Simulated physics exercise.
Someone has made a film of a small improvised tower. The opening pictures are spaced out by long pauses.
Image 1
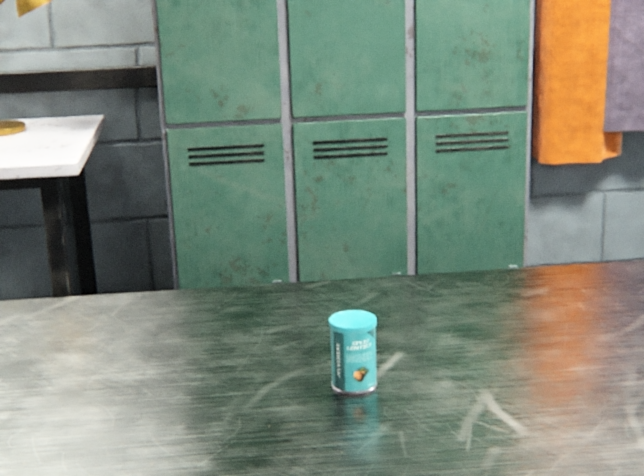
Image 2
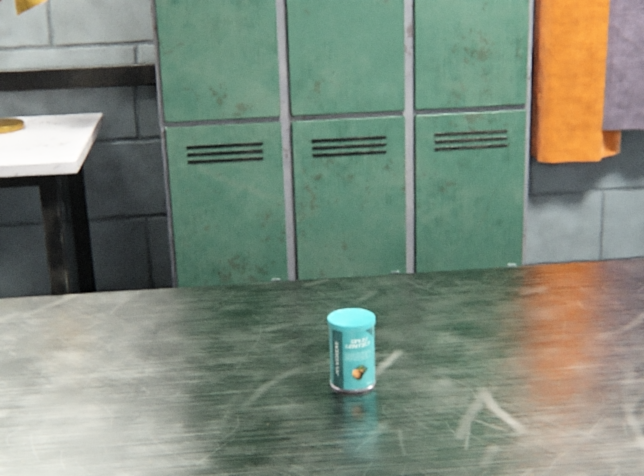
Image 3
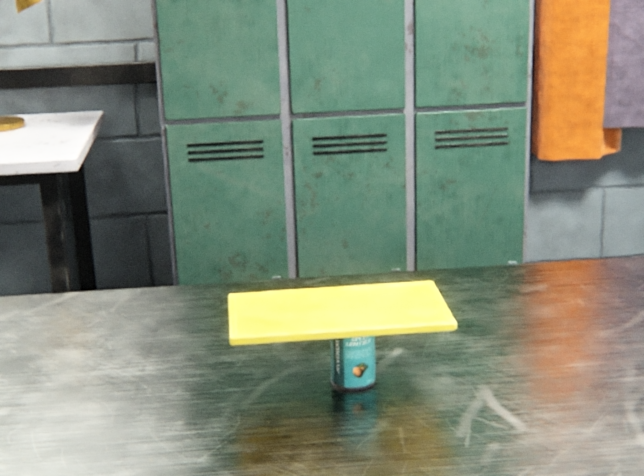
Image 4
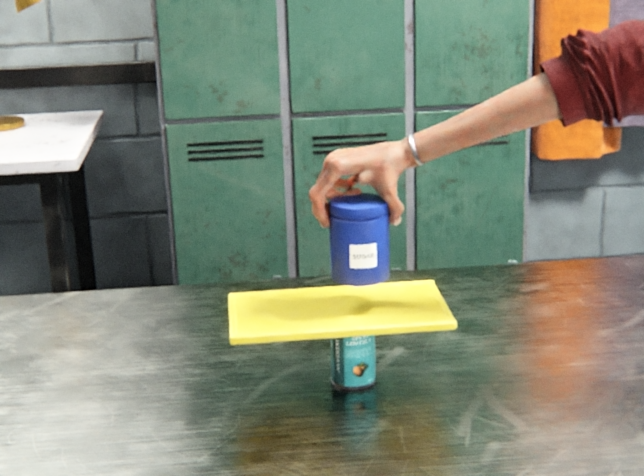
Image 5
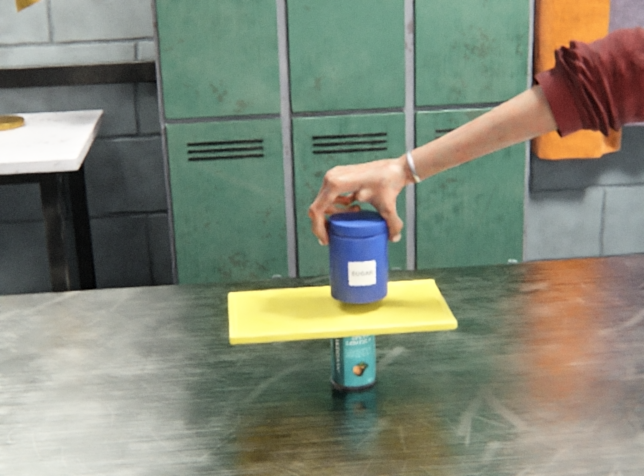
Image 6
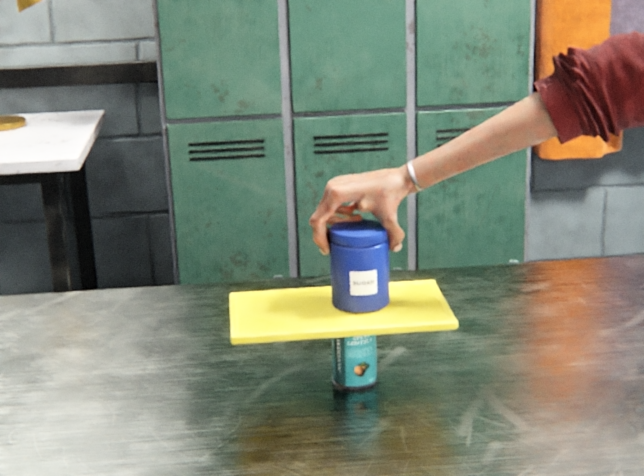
A yellow lid appears balanced flat on top of a small teal container on a dark tabletop, then a hand reaching in from the right lowers a blue jar onto the lid and keeps hold of it.
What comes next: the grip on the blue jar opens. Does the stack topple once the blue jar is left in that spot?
Seems it proves sturdy enough.
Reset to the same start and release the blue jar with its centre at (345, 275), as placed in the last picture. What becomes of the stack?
Result: The stack stays stable.
Then, 0.70 s later than the last frame, all is still.
Then, 1.70 s later than the last frame, blue jar resting near (360, 266).
When it is over, all 3 as before. End places, in pixels of the last picture, blue jar near (360, 266). The stack holds.
